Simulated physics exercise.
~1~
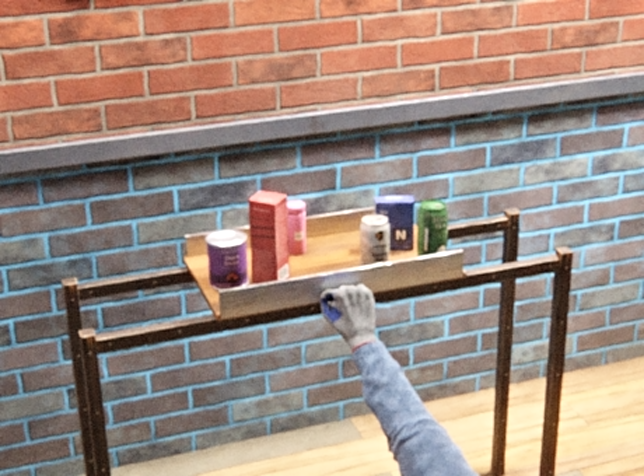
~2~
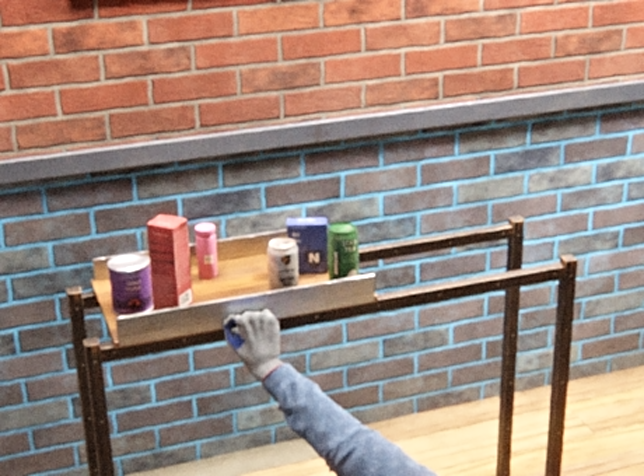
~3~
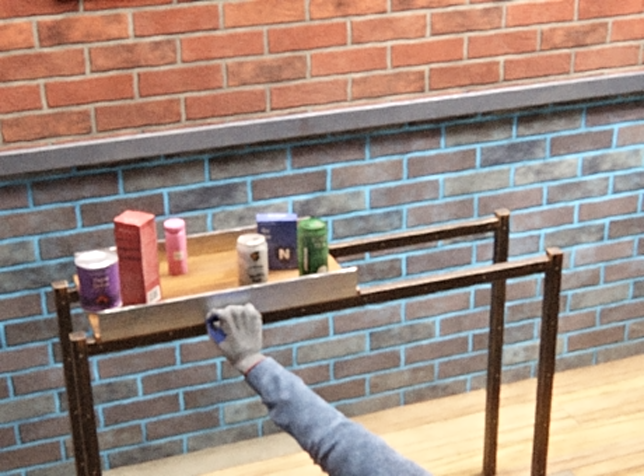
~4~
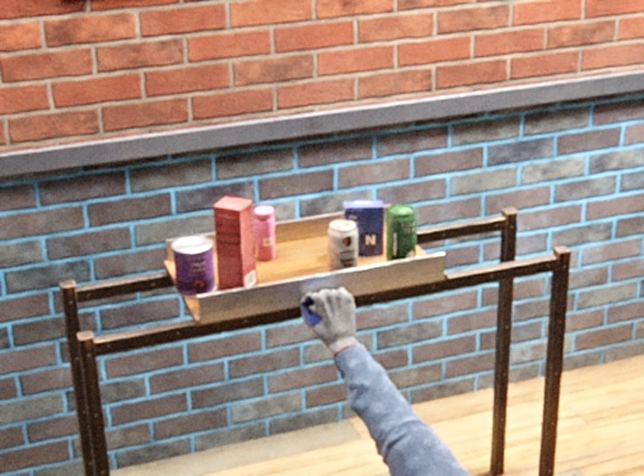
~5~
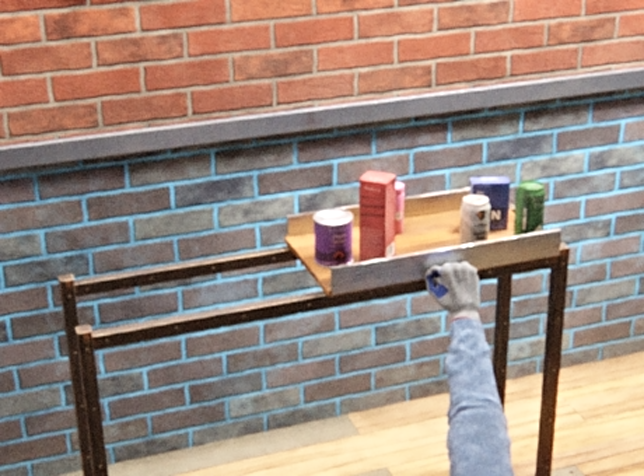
In the video, a gloved hand slides a shelf tray holding a red carton, a blue packet, a purple tin and other containers left along metal rails, then back right to the far end, and everything remains upright in roughly the same place on the tray.
